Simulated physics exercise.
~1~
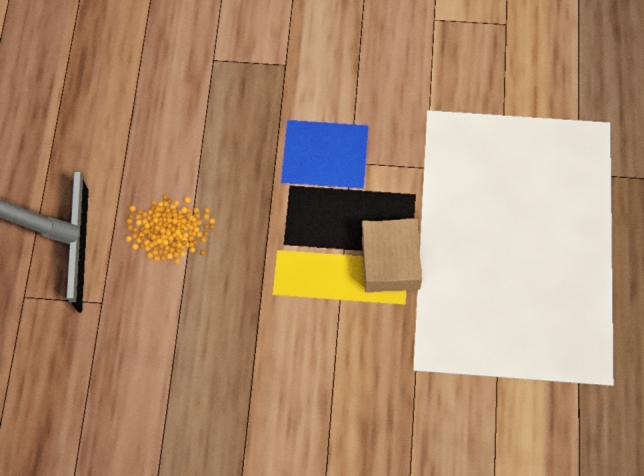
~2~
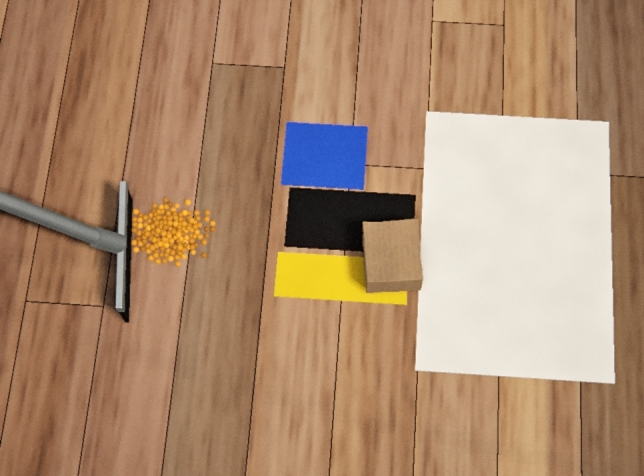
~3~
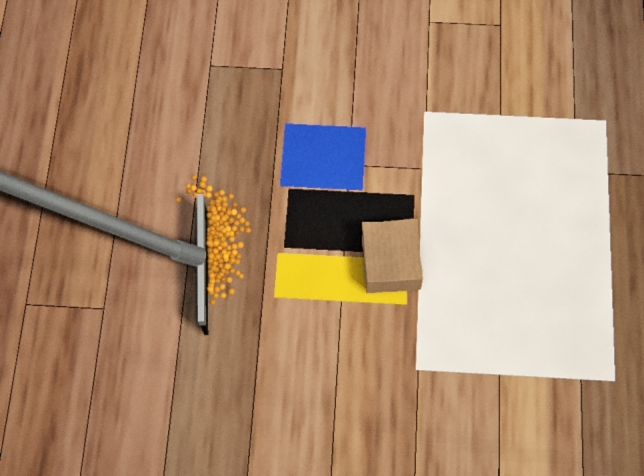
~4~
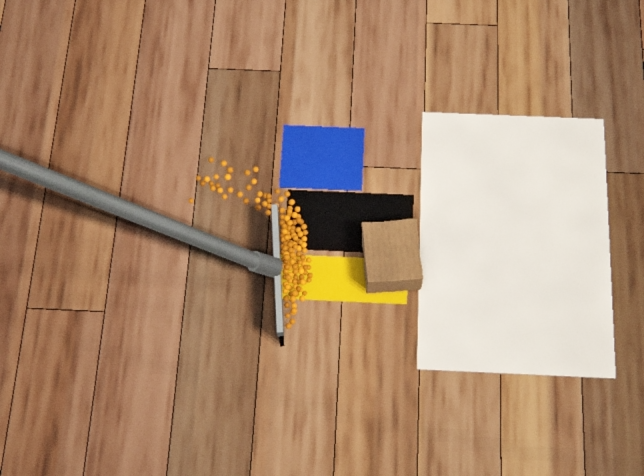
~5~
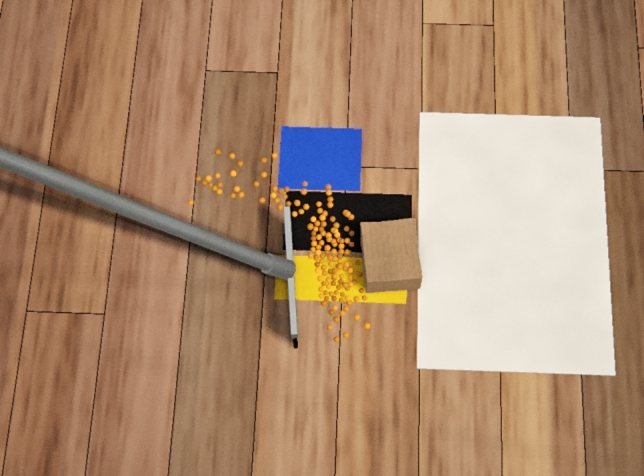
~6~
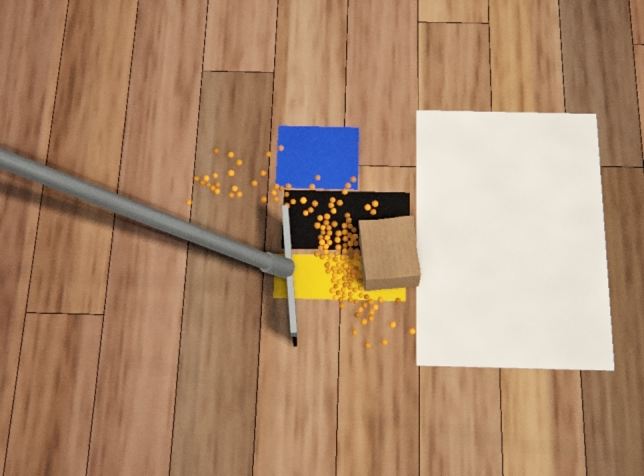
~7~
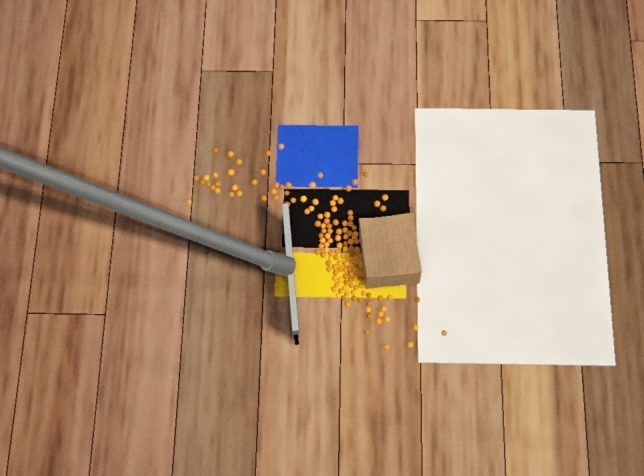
A large white sheet lies on the right of a wooden plank floor seen from above, with blue, black and yellow mats stacked beside it and a wooden block over the edges of the black and yellow ones. A grey squeegee at the left moves right and reaches a pile of orange corn kernels. It pushes them across the boards, leaving a few behind, and onto the mats, then stops at their left edge. The kernels scatter onward, some past the block. They end mostly on yellow and black, with strays on blue, bare floor and the white sheet's lower edge.
